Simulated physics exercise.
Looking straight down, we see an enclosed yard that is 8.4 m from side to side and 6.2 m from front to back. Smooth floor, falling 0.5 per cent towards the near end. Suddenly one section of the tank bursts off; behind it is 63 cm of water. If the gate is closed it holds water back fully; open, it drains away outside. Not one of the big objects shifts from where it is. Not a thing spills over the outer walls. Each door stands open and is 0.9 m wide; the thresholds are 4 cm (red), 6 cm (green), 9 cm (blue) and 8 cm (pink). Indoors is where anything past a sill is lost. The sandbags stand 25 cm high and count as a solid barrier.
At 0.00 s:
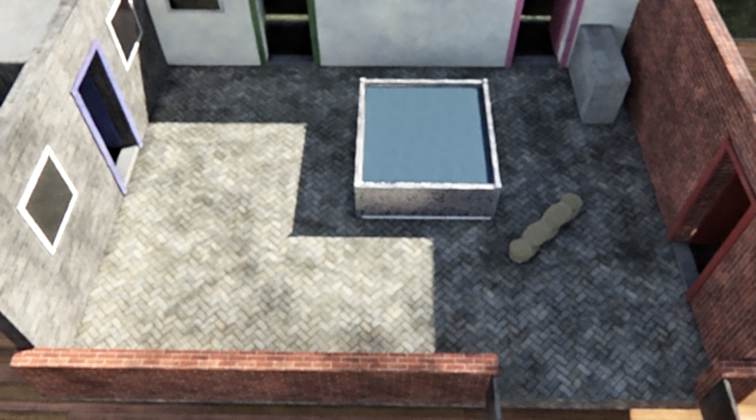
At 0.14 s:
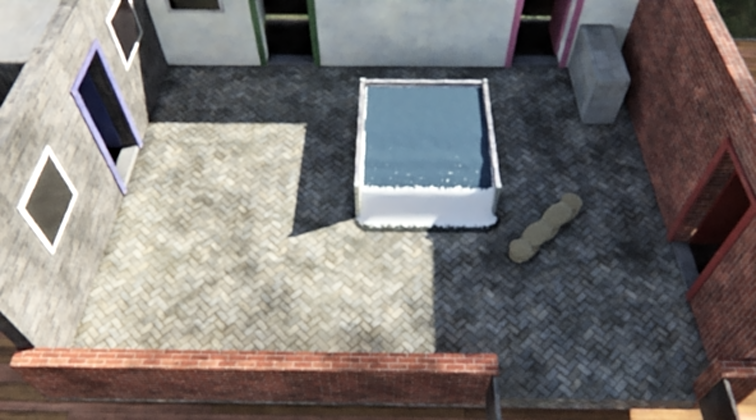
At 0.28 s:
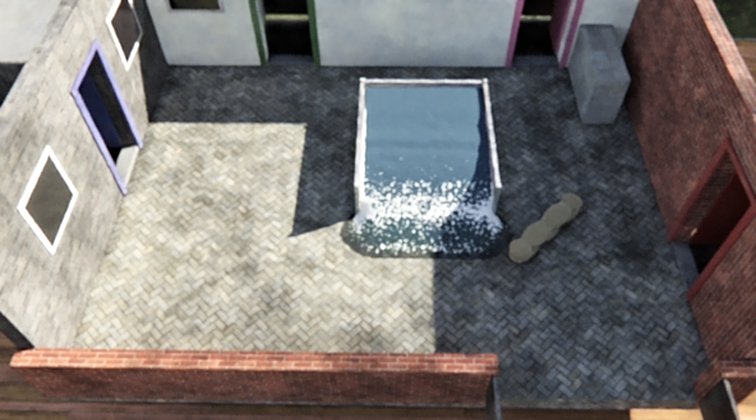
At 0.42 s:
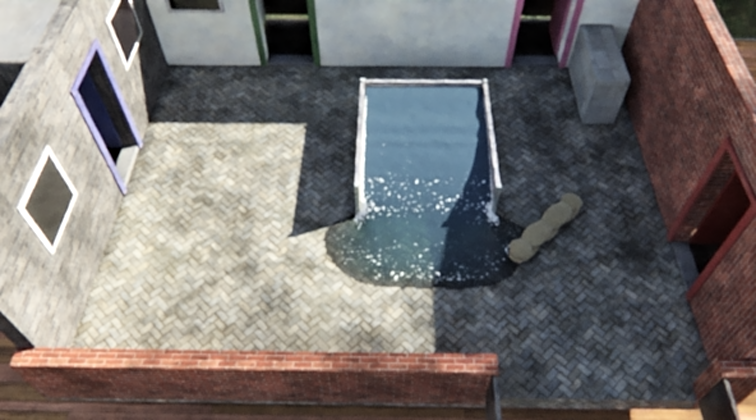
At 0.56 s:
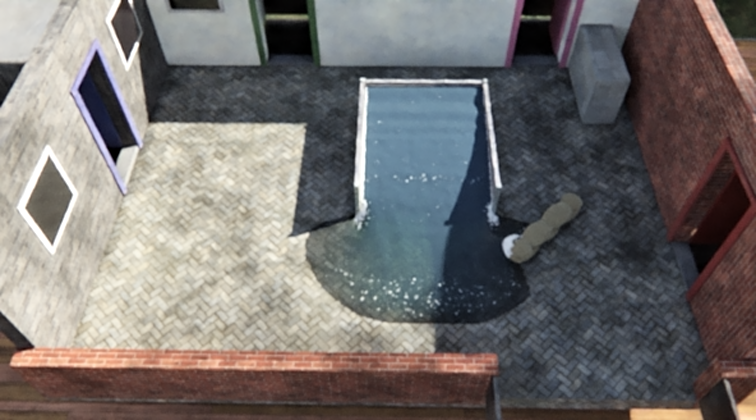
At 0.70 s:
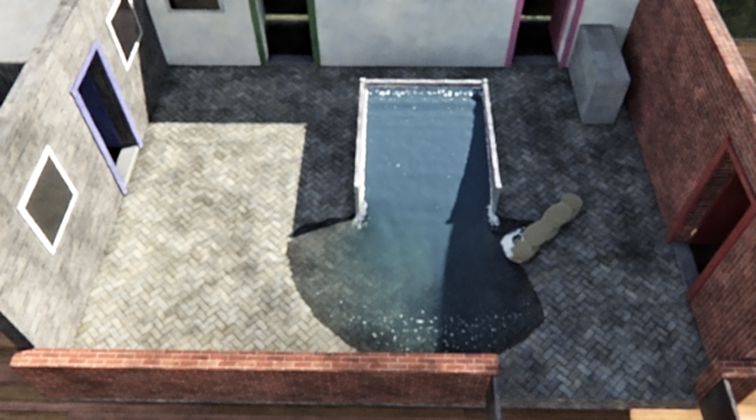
Square tank of water in a walled yard losing its near side, water pouring out and fanning across the paving past sandbags.
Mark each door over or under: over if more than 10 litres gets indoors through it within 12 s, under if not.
Red door: Under, green door: Under, blue door: Under, pink door: Under.
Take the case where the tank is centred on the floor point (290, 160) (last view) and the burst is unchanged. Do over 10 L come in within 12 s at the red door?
Well, red ends up beyond the mark.
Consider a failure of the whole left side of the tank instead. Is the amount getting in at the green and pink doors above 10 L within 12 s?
Result: Green limit passed, pink limit not passed.
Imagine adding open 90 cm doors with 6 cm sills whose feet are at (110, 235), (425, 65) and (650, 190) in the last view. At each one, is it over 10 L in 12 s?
Well, the first is on the high side, the second is on the low side, and the third is on the low side.
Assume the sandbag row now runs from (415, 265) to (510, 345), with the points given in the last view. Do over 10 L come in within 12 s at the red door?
Red: Exceeded.
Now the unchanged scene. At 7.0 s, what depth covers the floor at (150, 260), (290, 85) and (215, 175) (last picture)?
Reading - approx. 9 / 3 / 4 cm.
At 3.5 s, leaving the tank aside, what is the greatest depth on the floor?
About 30 cm.
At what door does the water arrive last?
Pink.
After 1.4 s water covers 25 % of the floor and is deepest (40 cm) near (422, 365); red door not reached, green door not reached, blue door not reached, pink door not reached.
After 2.2 s water covers 30 % of the floor and is deepest (38 cm) near (422, 365); red door not reached, green door not reached, blue door not reached, pink door not reached.
After 3.5 s water covers 35 % of the floor and is deepest (30 cm) near (77, 373); red door not reached, green door not reached, blue door not reached, pink door not reached.
After 7.0 s water covers 70 % of the floor and is deepest (13 cm) near (166, 73); red door 5 cm at the sill, 1 L in, green door 6 cm at the sill, 0 L in, blue door 6 cm at the sill, 0 L in, pink door not reached.
After 12.0 s water covers 95 % of the floor and is deepest (8 cm) near (560, 76); red door 3 cm at the sill, 2 L in, green door 5 cm at the sill, 1 L in, blue door 3 cm at the sill, 0 L in, pink door 5 cm at the sill, 0 L in.
